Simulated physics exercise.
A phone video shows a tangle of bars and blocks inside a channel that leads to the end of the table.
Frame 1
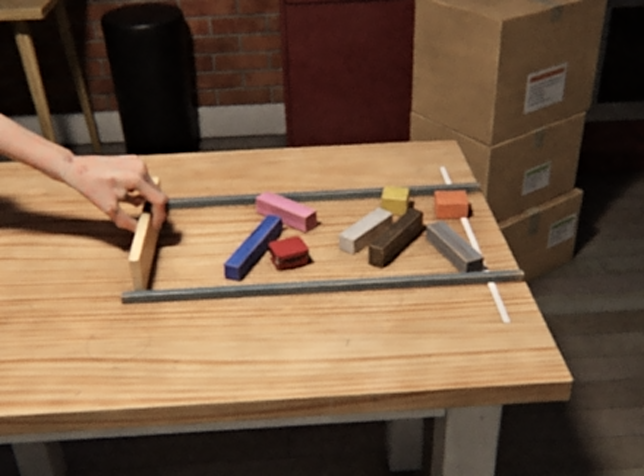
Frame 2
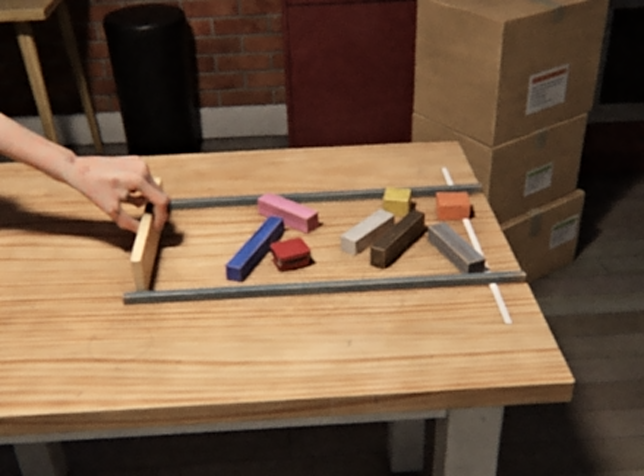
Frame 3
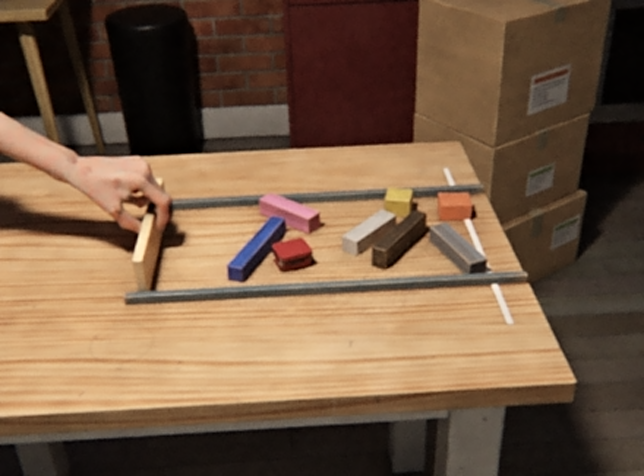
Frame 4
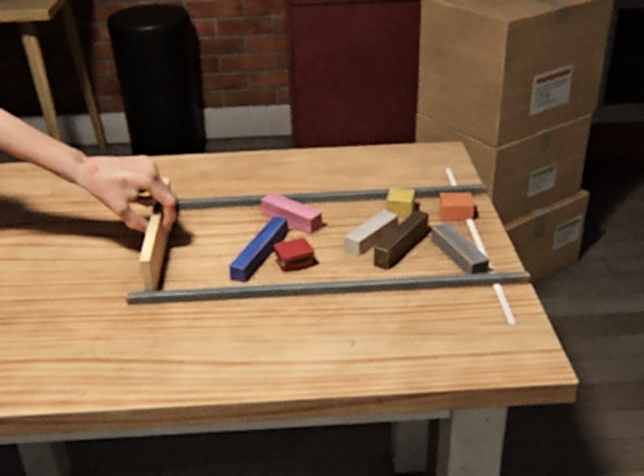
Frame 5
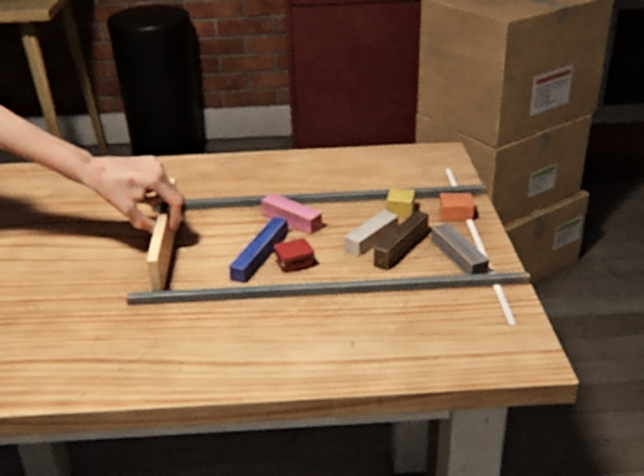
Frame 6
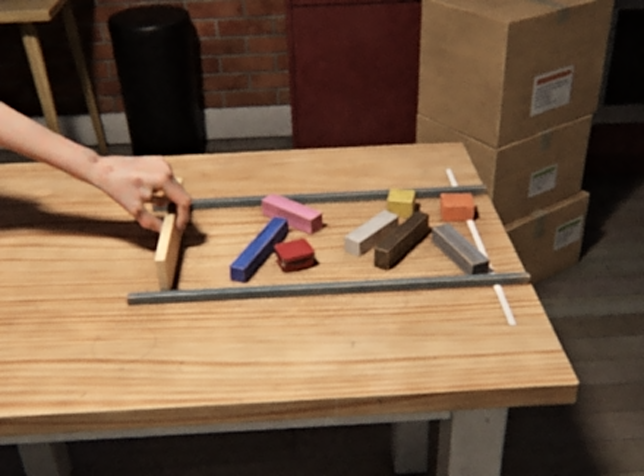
A hand holding a wooden board upright slides it a short way right between two grey rails on a table, while the scattered coloured bars and blocks ahead of it, near a white tape line, stay still and untouched.
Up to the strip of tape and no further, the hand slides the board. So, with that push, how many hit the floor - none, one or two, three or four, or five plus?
I'd say five plus.
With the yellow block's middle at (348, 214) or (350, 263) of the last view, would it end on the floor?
Trial 1: Over the edge; trial 2: Still up.
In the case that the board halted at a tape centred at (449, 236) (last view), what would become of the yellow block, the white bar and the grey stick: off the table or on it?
Yellow block: Stays in place; white bar: Stays in place; grey stick: Goes down.
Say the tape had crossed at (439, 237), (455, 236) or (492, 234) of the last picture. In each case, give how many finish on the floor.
Tallies in the order given: 1, 3, 7.
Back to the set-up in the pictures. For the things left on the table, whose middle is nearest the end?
That would be the red case.
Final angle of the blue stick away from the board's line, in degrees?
Angle: Close to 0 degrees.
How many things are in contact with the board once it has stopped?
2 in contact.
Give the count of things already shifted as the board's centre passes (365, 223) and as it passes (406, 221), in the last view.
Note: First position 7; second position 8.
Soon after, none off yet; orange block at rest near (457, 207); grey stick at rest near (460, 250); yellow block at rest near (401, 203).
After that, none off yet; orange block displaced about its own width near (485, 206); grey stick displaced about its own width near (517, 250); yellow block displaced well along near (454, 196).
In the end, the number that fall off is five or more; gone, white bar, black bar, yellow block, grey stick and orange block.
